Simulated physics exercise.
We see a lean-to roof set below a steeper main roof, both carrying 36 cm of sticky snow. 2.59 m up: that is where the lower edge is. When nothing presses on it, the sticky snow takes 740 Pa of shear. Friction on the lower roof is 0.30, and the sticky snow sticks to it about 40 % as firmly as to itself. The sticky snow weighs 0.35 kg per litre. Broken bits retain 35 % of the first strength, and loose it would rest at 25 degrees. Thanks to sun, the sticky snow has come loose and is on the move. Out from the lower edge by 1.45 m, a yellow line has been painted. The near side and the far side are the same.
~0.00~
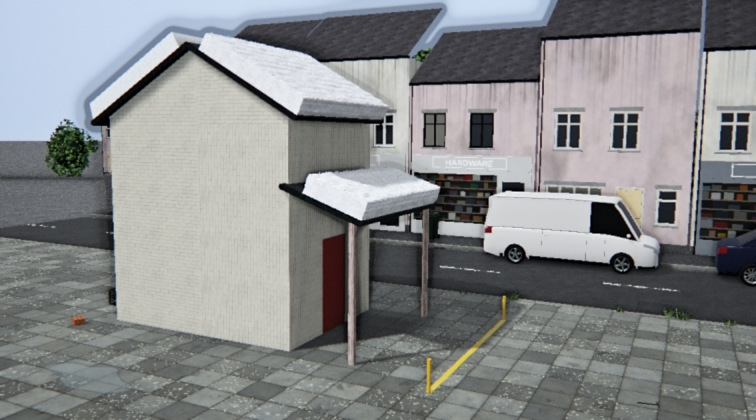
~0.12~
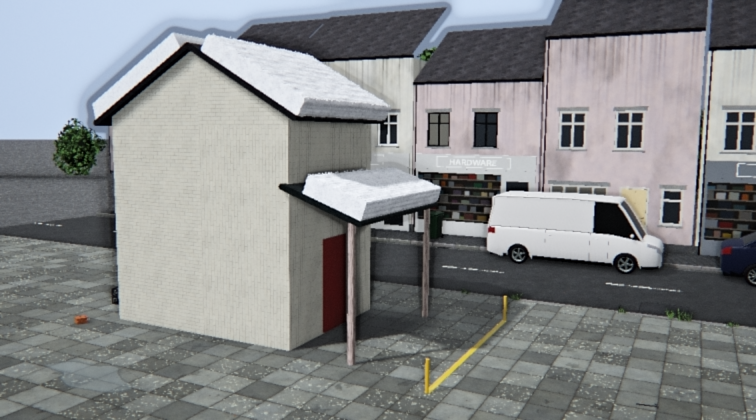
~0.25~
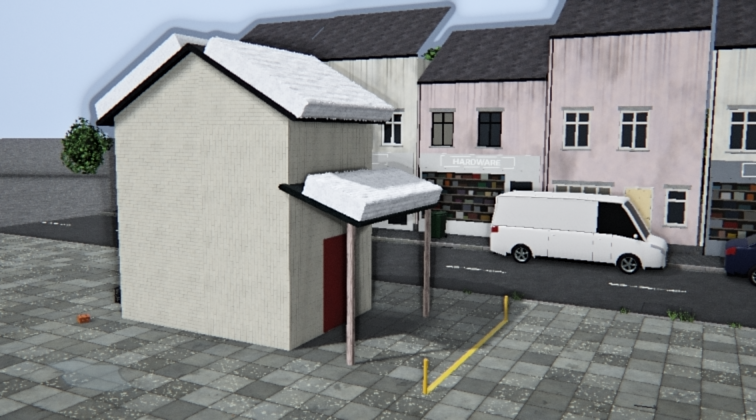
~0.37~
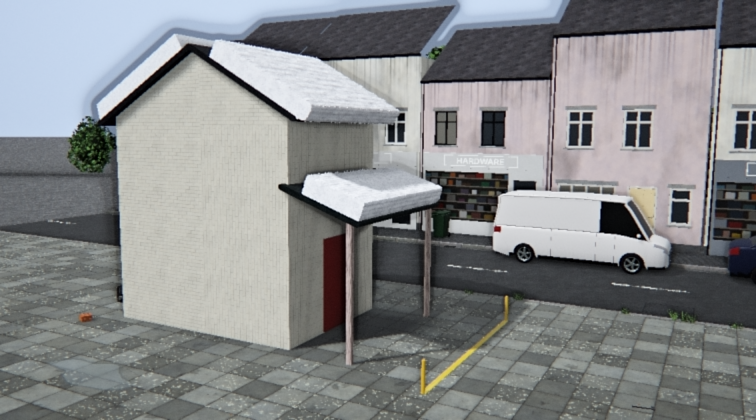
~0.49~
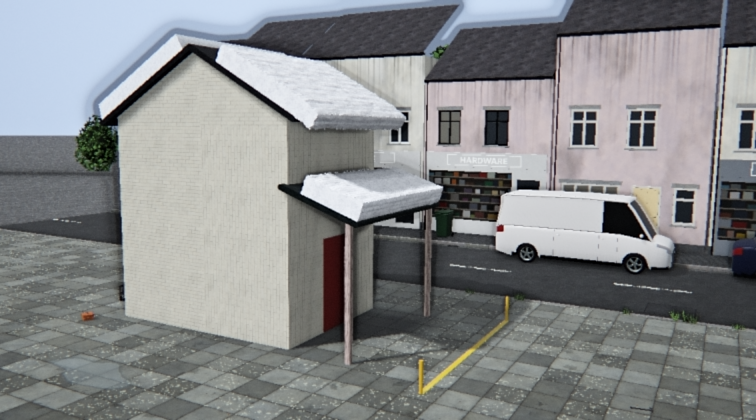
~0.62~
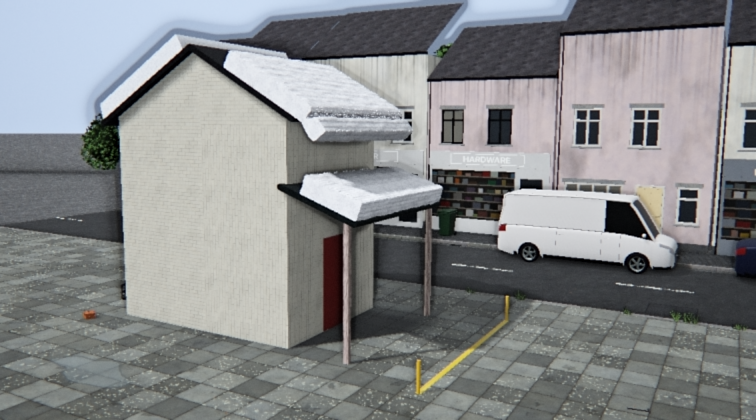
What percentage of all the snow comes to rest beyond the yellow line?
About 48 %.
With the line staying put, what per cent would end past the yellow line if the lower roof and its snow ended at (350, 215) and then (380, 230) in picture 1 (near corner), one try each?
Respectively 40 % and 60 %.
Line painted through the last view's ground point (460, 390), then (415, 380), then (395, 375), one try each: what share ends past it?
First try 40 per cent, second 55 per cent, third 65 per cent.
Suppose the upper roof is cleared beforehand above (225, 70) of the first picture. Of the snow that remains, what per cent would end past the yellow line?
I'd say close to 45 percent.
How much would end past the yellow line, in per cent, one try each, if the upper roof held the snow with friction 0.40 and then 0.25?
In turn about 55 %, 50 %.
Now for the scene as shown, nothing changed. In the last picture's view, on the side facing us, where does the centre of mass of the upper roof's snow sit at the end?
I'd place it around (492, 380).
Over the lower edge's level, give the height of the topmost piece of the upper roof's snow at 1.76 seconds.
Height above lower edge: Approx. 0.6 m.
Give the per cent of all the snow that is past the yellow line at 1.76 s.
14 percent.
After 1.14 s, none is below the lower edge and 0 % is past the line.
After 1.76 s, 76 % is below the lower edge and 15 % is past the line.
After 2.38 s, 76 % is below the lower edge and 48 % is past the line.
After 3.00 s, 76 % is below the lower edge and 48 % is past the line.
After 3.10 s, 76 % is below the lower edge and 48 % is past the line.
